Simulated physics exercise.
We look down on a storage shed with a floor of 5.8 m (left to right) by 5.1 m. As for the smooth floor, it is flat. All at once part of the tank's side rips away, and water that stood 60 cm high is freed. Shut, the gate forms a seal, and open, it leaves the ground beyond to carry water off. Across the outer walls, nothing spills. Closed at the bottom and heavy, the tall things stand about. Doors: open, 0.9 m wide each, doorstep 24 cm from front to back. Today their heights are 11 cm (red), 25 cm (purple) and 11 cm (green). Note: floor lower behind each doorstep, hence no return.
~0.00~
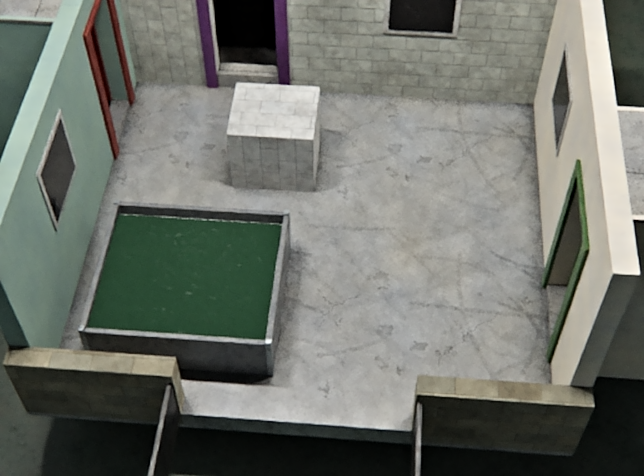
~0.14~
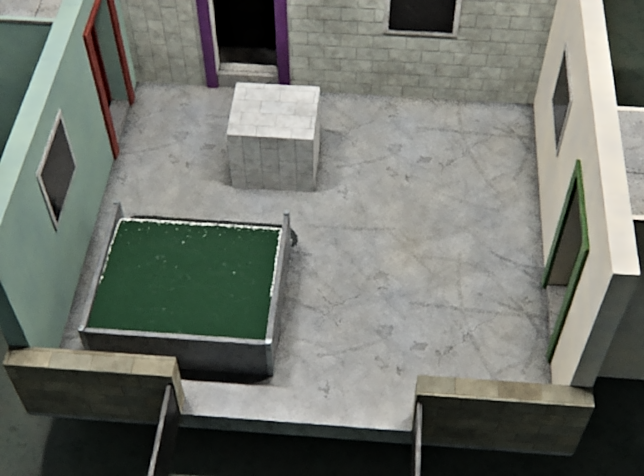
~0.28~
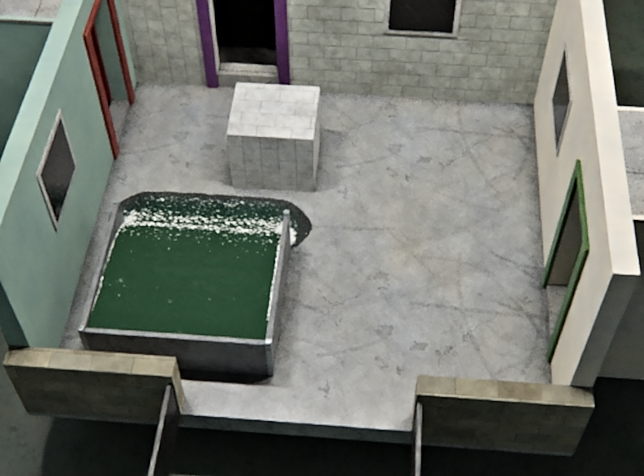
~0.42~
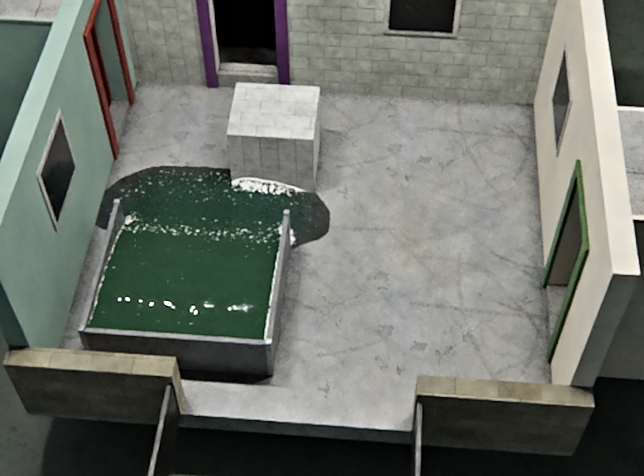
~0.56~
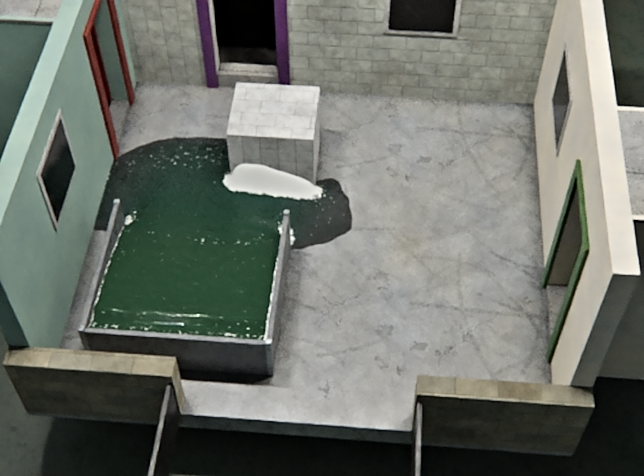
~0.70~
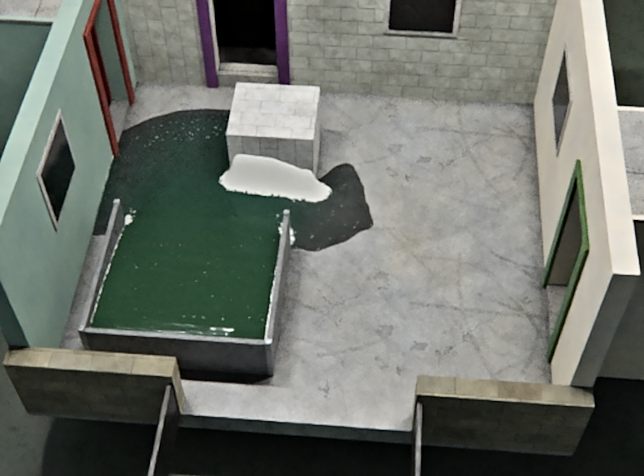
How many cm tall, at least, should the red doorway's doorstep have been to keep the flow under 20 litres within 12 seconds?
At least about 27 cm.
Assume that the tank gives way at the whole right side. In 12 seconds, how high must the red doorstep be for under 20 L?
Some 10.5 cm.
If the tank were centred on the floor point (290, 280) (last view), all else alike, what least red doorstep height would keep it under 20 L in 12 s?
At least some 12.0 centimetres tall.
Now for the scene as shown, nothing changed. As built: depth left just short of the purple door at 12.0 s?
Lab note: Depth approx. 6.5 cm.
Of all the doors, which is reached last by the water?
The green door comes last.
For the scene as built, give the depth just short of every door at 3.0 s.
Door depths (cm): Red = 26, purple = 19, green = 10.
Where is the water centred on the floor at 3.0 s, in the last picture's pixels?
About (258, 187).
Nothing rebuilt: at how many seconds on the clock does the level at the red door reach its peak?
Around 2.4 seconds.
After 1.4 s water covers 35 % of the floor, deepest (40 cm) near (253, 194); 12 cm at the red door, 0 litres in over its 11 cm doorstep.
After 3.0 s water covers 75 % of the floor, deepest (27 cm) near (129, 110); 26 cm at the red door, 101 litres in over its 11 cm doorstep.
After 12.0 s water covers 100 % of the floor, deepest (10 cm) near (485, 241); 6 cm at the red door, 161 litres in over its 11 cm doorstep.
At the red door as built, the water arrived by 0.8 s and peaked near 30 cm at 2.4 s.
With a doorstep of 24.5 cm, 29 litres would have come in within the 12 s; with 33 cm, 7 litres. So under 20 litres takes about 27 cm.
